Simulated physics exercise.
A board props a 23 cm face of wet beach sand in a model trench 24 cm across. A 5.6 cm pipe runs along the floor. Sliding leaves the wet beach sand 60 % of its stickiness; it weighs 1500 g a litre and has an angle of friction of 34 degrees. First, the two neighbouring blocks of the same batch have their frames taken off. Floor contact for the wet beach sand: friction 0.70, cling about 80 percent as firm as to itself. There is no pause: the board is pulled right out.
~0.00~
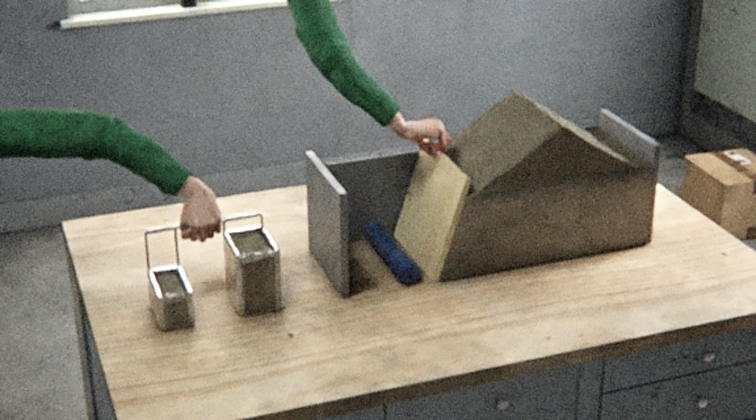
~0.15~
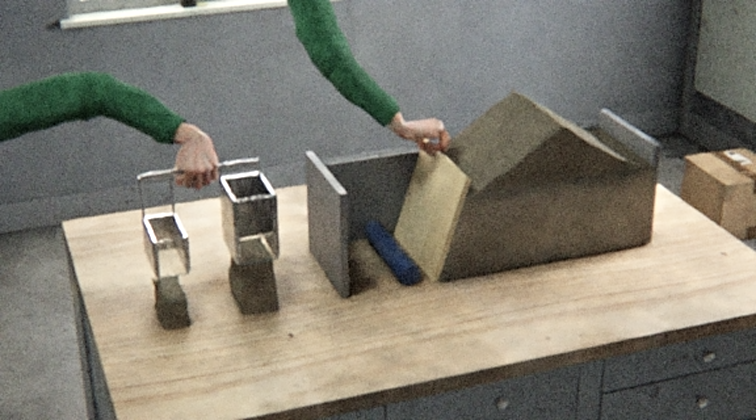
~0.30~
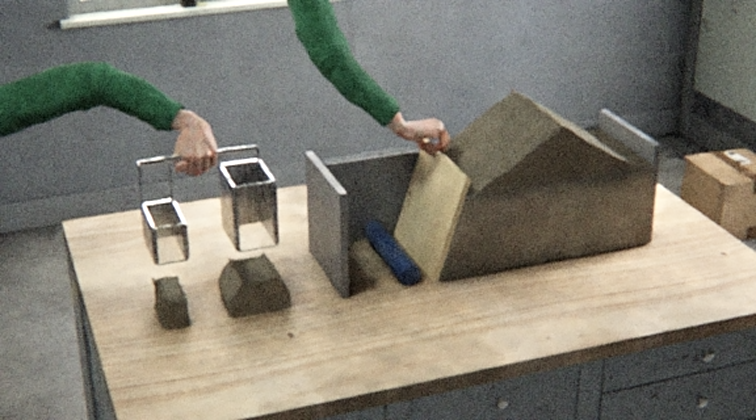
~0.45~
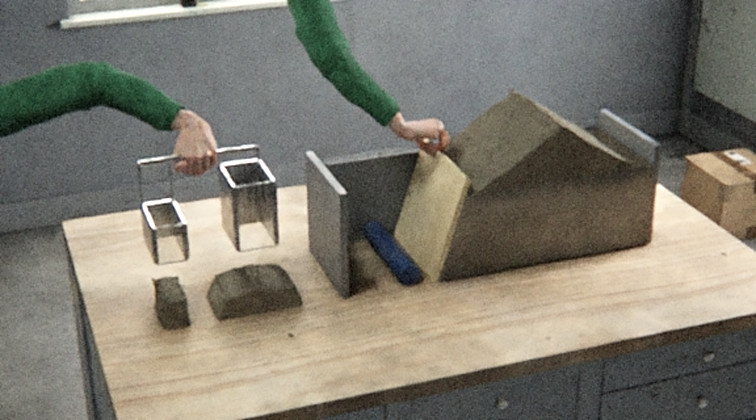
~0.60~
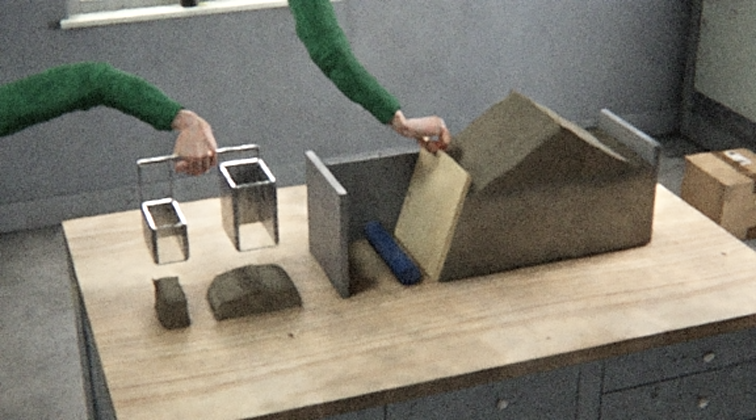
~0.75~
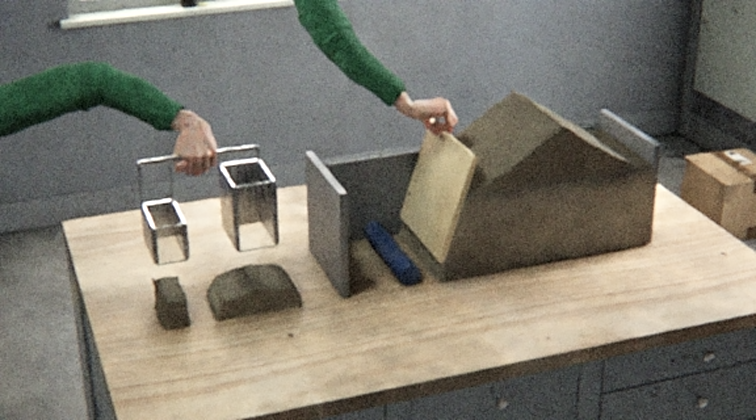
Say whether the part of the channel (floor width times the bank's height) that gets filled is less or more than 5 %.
I would say more.
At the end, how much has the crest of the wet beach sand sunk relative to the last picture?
By my estimate, near 5.0 cm.
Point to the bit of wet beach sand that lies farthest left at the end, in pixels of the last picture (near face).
(414, 259) or thereabouts.
After 0.98 s, the face still stands, with nothing on top of the pipe; the channel is 0 % full.
After 1.25 s, the face still stands, with nothing on top of the pipe; the channel is 0 % full.
After 1.53 s, the fallen stuff reaches 15 % of the way across, with nothing on top of the pipe; the channel is 6 % full.
After 1.80 s, the fallen stuff reaches 27 % of the way across, with 1.9 cm on top of the pipe; the channel is 13 % full.
After 2.20 s, at the end, the fallen stuff reaches 28 % of the way across, with 1.9 cm on top of the pipe; the channel is 13 % full.
